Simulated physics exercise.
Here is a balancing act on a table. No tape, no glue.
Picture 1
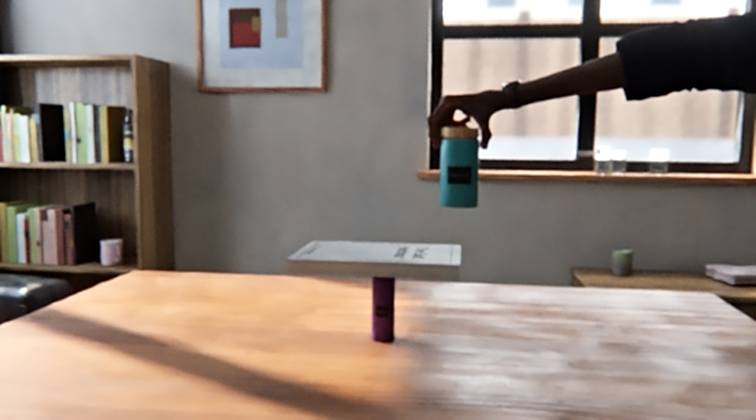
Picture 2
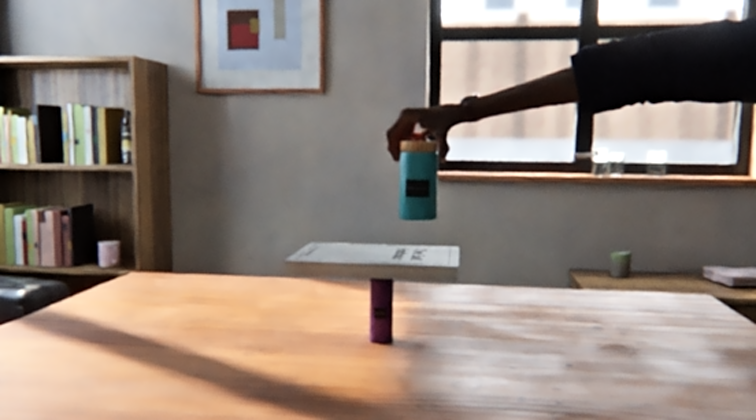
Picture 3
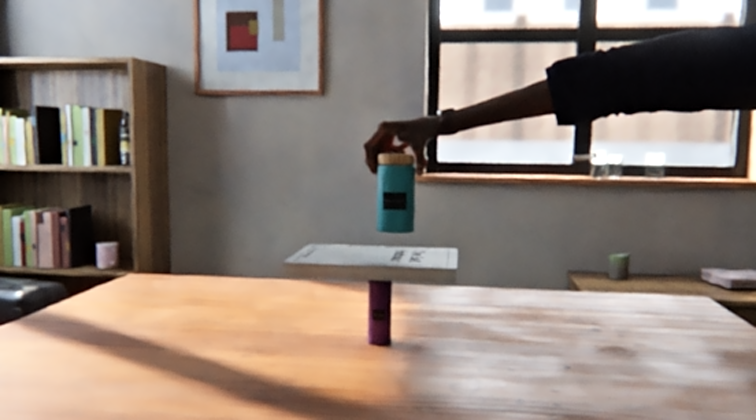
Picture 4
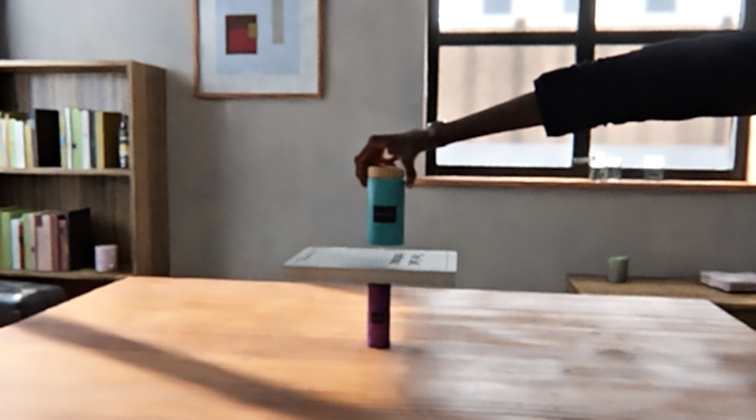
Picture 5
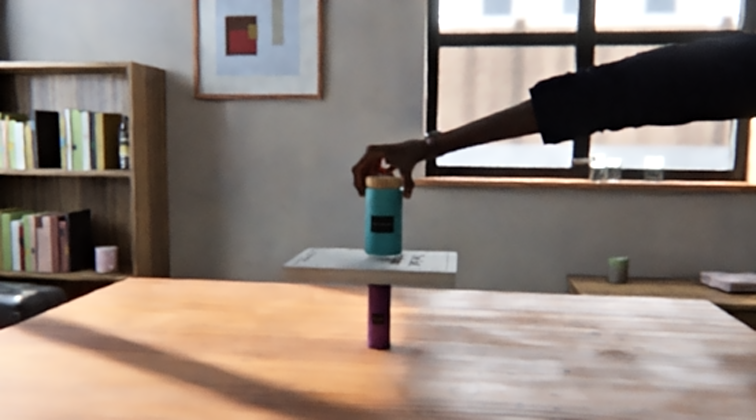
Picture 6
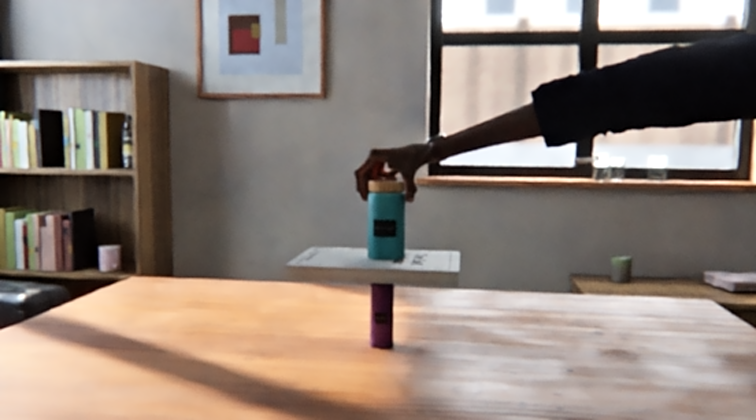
To begin with, a hand holds a turquoise jar by its lid above a flat, pale board balanced on a purple shaker on a wooden table. The hand moves the jar left and downward until it is over the shaker, then lowers it onto the board, fingers still on the lid.
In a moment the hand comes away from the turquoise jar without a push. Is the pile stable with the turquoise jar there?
The stack holds.
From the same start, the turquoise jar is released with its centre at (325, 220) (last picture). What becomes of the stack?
Then it comes apart.
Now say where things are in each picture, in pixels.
On its way; turquoise jar (460, 167); purple shaker (383, 302), in the first picture.
On its way; turquoise jar (419, 180); purple shaker (381, 304), in the second picture.
On its way; turquoise jar (396, 192); purple shaker (380, 306), in the third picture.
On its way; turquoise jar (386, 206); purple shaker (379, 309), in the fourth picture.
On its way; turquoise jar (384, 215); purple shaker (379, 310), in the fifth picture.
In place under the hand; turquoise jar (387, 219); purple shaker (382, 309), in the sixth picture.
Then, 0.20 s on from there, no change.
Then, 0.50 s on from there, turquoise jar resting near (387, 220).
In the end, all 3 unmoved. At the end, from the last picture's camera, turquoise jar near (387, 220). The stack stays up.
